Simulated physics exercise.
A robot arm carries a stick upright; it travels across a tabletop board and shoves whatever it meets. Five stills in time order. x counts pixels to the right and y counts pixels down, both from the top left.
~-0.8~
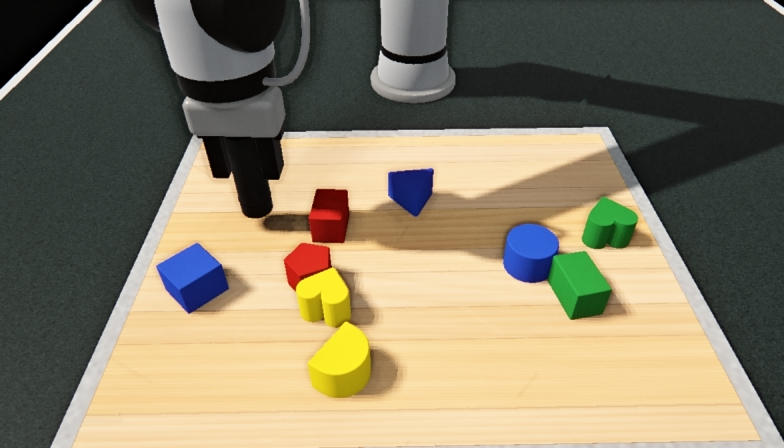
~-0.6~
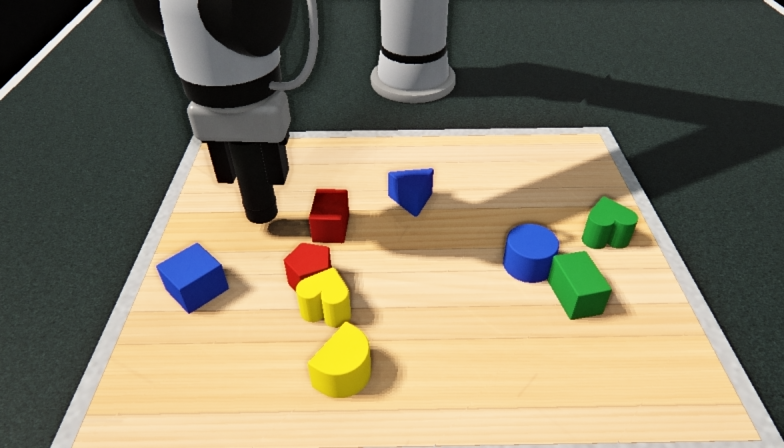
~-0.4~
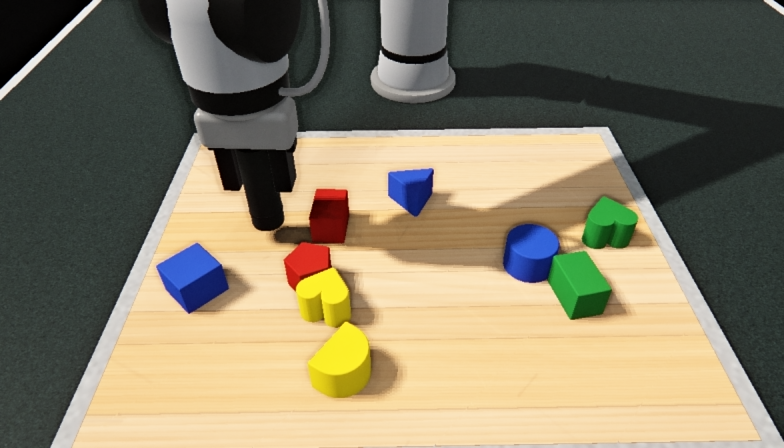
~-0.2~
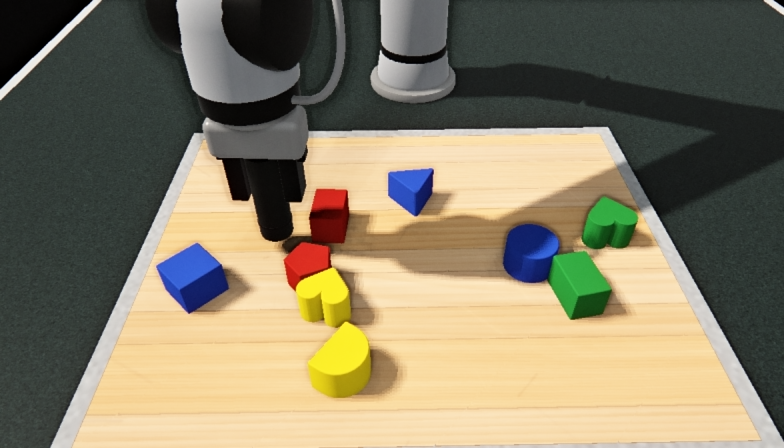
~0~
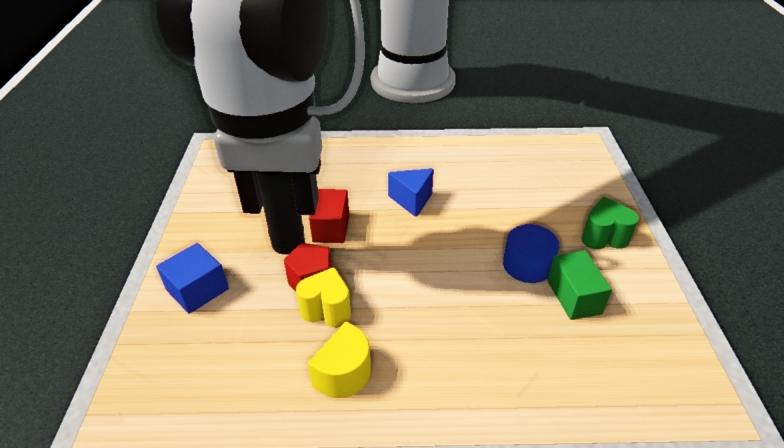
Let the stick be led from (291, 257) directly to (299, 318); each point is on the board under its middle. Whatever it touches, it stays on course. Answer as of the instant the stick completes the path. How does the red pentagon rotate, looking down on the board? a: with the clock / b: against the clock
I choose b.
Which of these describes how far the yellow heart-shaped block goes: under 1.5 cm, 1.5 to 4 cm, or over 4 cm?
Beyond 4 cm.
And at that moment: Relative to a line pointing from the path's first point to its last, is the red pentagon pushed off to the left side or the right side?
My answer: Left.
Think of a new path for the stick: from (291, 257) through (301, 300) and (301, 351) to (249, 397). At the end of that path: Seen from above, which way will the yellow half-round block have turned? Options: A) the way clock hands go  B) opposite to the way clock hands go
The correct letter is A.
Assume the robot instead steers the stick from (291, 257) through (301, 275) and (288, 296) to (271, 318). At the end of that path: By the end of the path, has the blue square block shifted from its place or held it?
At the end of the path, the blue square block remains in its old spot.
On the path given first. Halfway along, stick at (293, 274); red pentagon at (324, 275); yellow heart-shaped block at (339, 304).
At the end, stick at (297, 305); red pentagon at (336, 293), turned 25° anticlockwise; yellow heart-shaped block at (365, 317), turned 20° anticlockwise; red oblong unmoved; yellow half-round block at (349, 358), turned 30° clockwise.
